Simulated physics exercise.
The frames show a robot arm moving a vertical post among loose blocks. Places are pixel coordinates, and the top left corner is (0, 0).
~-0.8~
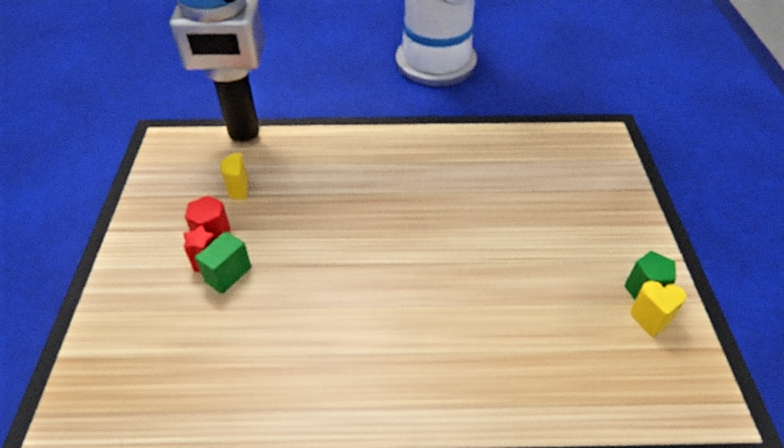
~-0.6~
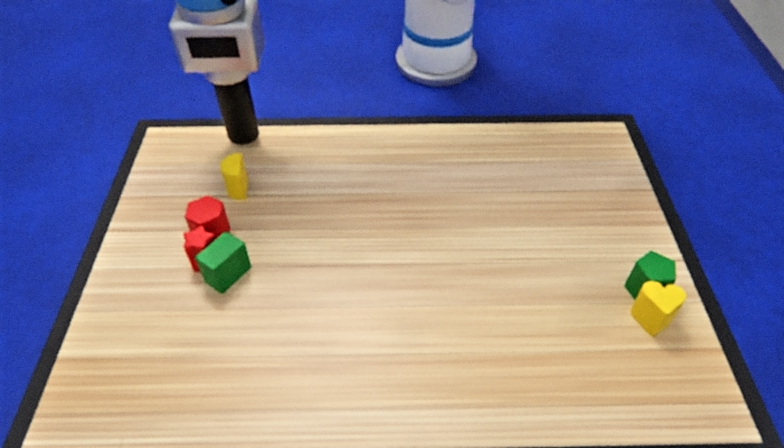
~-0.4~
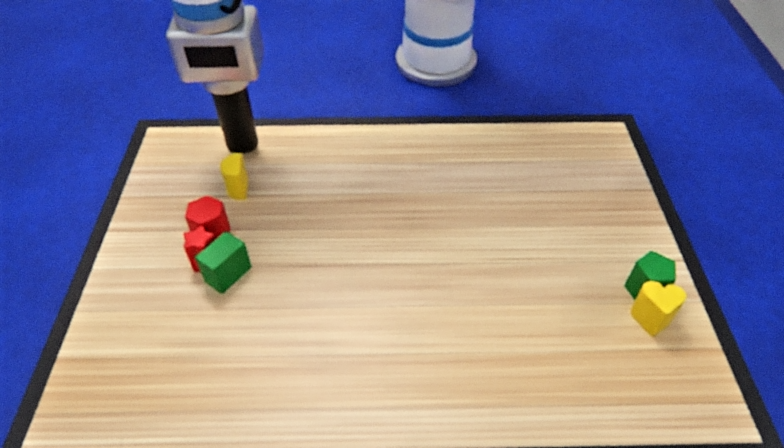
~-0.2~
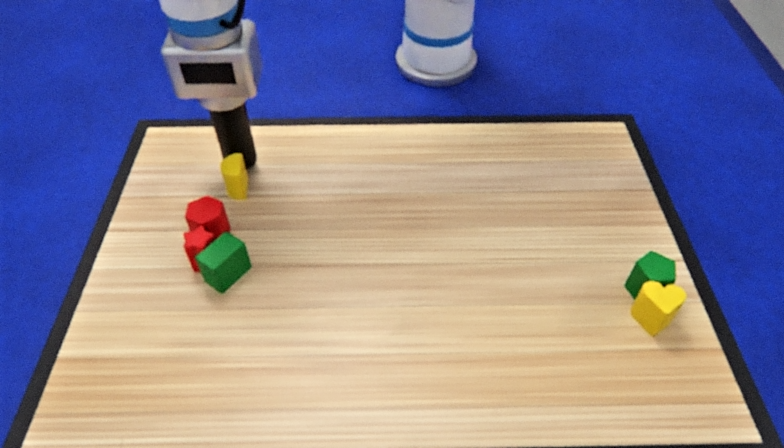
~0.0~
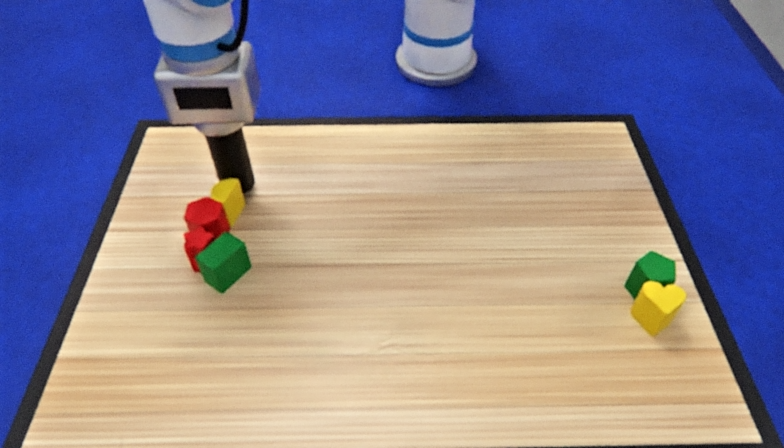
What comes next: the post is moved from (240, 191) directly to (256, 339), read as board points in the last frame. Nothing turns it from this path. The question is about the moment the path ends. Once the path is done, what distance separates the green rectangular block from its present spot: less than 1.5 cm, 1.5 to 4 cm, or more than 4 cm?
It moves quite far, over 4 cm.
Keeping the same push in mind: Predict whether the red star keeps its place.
Moved.
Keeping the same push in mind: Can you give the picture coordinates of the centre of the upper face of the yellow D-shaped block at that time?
Most likely (205, 282).
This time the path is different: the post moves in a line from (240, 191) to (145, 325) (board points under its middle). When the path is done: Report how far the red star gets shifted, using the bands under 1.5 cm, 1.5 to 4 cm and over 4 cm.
Past 4 cm.
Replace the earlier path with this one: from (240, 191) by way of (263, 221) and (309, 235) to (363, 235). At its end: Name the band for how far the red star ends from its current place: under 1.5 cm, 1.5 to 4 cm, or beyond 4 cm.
My estimate: Under 1.5 cm.
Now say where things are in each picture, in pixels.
In the first picture, tip of the post (244, 132), middles of tops, red star (197, 237), red hexagonal block (204, 209), green rectangular block (220, 249), yellow D-shaped block (232, 164).
In the second picture, post (244, 135), nothing pushed.
In the third picture, post (243, 144), nothing pushed.
In the fourth picture, post (241, 160), nothing pushed.
In the fifth picture, post (238, 184), red star (197, 237), red hexagonal block (203, 210), green rectangular block (220, 249), yellow D-shaped block (223, 189).
On the path given first. One third of the way, post (243, 227); red star (185, 248), turned 45° anticlockwise; red hexagonal block (185, 223), turned 50° clockwise; green rectangular block (221, 254); yellow D-shaped block (217, 231), turned 50° clockwise.
Two thirds of the way, post (248, 276); red star (182, 251), turned 25° anticlockwise; red hexagonal block (185, 223), turned 50° clockwise; green rectangular block (212, 297), turned 60° clockwise; yellow D-shaped block (209, 275), turned 80° clockwise.
At the end, post (254, 333); red star (182, 251), turned 25° anticlockwise; red hexagonal block (185, 223), turned 50° clockwise; green rectangular block (204, 316), turned 115° clockwise; yellow D-shaped block (205, 282), turned 85° clockwise.
